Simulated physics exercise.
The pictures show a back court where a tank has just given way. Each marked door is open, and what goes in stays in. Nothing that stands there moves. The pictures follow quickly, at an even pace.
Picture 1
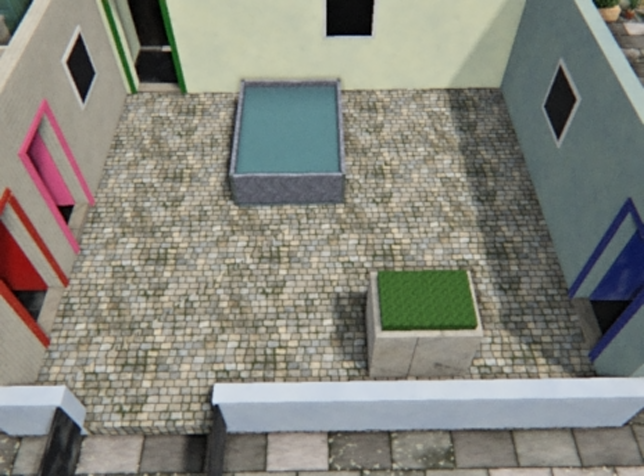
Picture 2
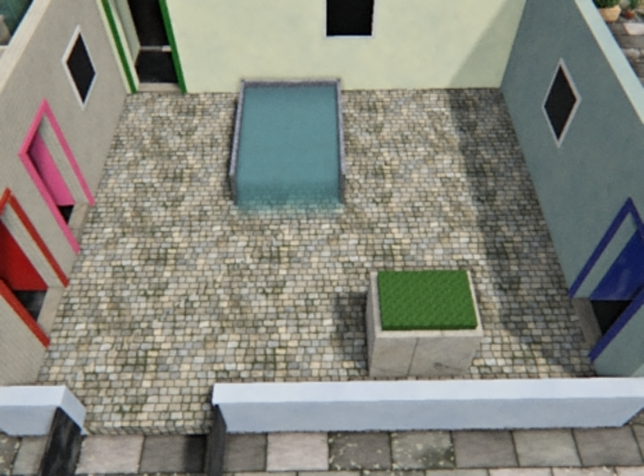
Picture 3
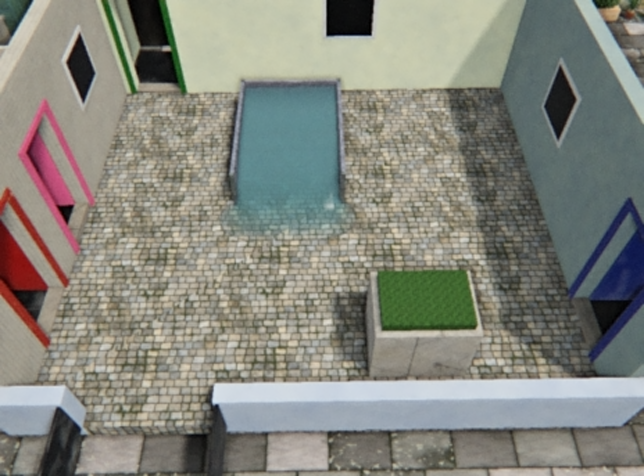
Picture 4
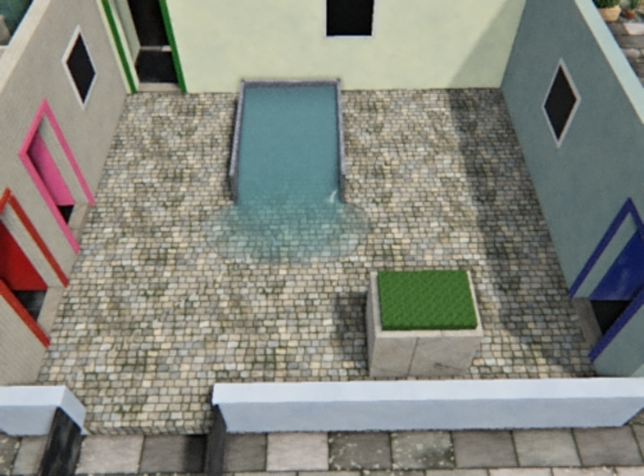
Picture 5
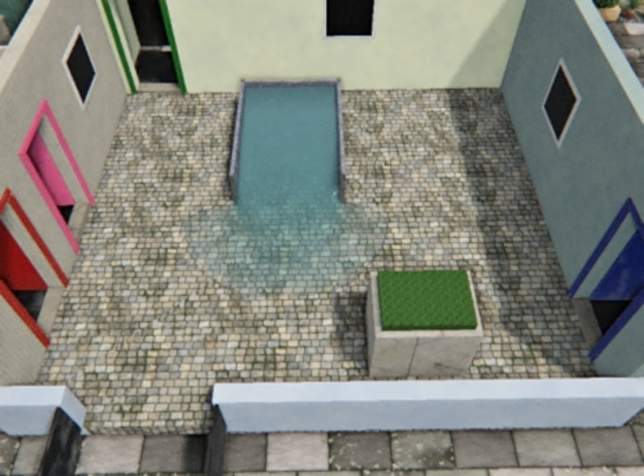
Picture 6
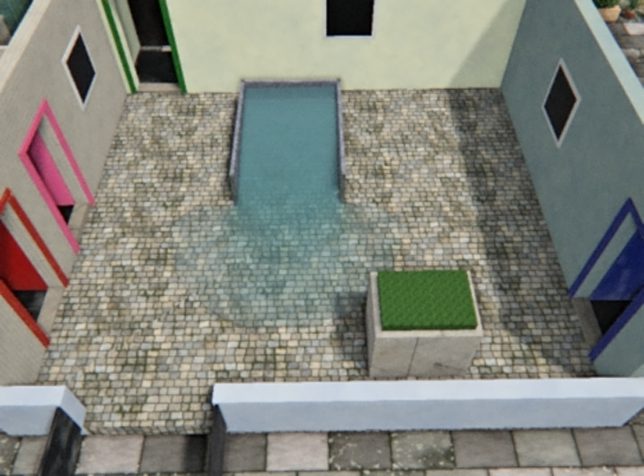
Water tank in a cobbled courtyard losing its front side, water pouring out and fanning across the paving beside a grass-topped block.
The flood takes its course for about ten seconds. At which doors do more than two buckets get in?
The red door floods; the pink door holds within the limit; the green door holds within the limit; the blue door floods.
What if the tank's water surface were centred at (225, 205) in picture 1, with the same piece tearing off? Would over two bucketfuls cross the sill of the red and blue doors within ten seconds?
The red door takes less; the blue door goes over.
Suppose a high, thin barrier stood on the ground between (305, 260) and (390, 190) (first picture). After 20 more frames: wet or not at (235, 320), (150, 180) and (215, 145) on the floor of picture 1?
As listed: Covered, no water, free of water.
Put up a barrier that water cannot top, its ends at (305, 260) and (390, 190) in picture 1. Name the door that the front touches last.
The green door.
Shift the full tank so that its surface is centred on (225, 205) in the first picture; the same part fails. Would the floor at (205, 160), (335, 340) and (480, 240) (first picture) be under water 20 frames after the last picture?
One after the other: Free of water, under water, not flooded.
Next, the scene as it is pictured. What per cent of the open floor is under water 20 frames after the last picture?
Roughly 45 per cent.
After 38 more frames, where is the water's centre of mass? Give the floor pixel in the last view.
Roughly at (291, 273).
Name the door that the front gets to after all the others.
That is the door marked green.
A moment on, water covers 30 % of the floor; the red door not reached, the pink door not reached, the green door not reached, the blue door not reached.
Next, water covers 40 % of the floor; the red door wet at the sill, nothing in, the pink door not reached, the green door not reached, the blue door not reached.
Then, water covers 45 % of the floor; the red door under two buckets in, the pink door wet at the sill, nothing in, the green door not reached, the blue door under two buckets in.
Later, water covers 60 % of the floor; the red door over two buckets in, the pink door wet at the sill, nothing in, the green door not reached, the blue door over two buckets in.
In the end, water covers 95 % of the floor; the red door far over two buckets in, the pink door wet at the sill, nothing in, the green door under two buckets in, the blue door over two buckets in.
